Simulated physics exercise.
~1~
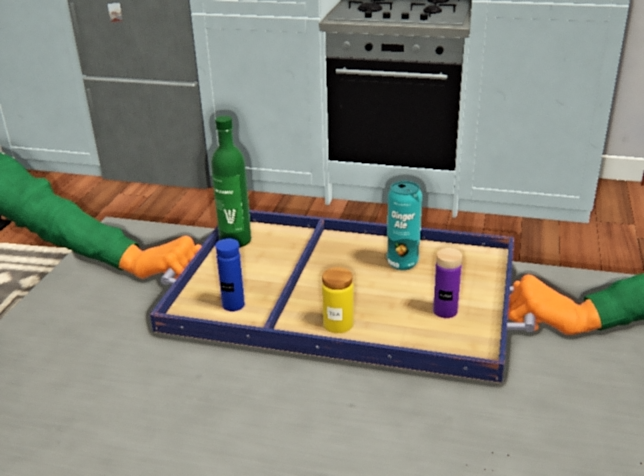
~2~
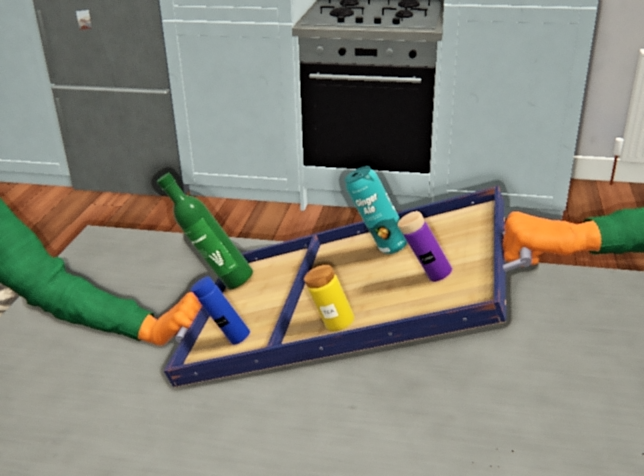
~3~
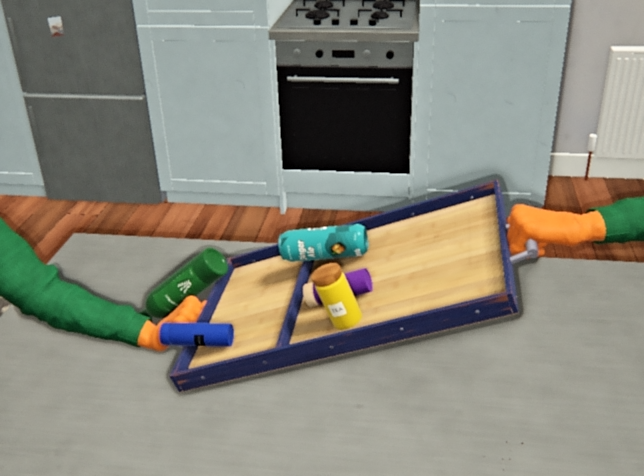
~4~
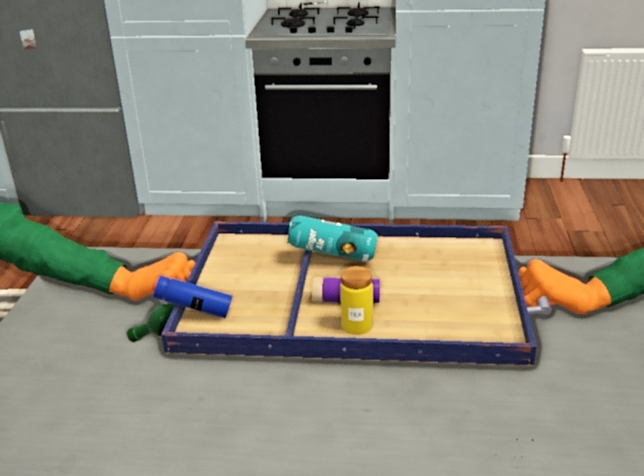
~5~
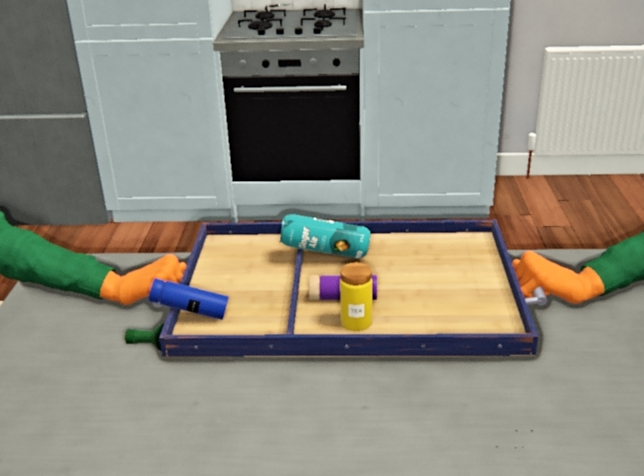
Two hands in green sleeves hold a blue-rimmed wooden tray above a grey surface, seen from slightly above with a kitchen oven and pale cupboards behind. A green bottle and a blue shaker stand left of the cross bar, with a turquoise can, a yellow shaker and a purple shaker on the right. The tray tips down to the left, and everything leans. The bottle topples over the left edge, while the blue shaker, purple shaker and can fall over. The tray levels again, leaving those three lying on it, the yellow shaker upright and the bottle lying off the tray.
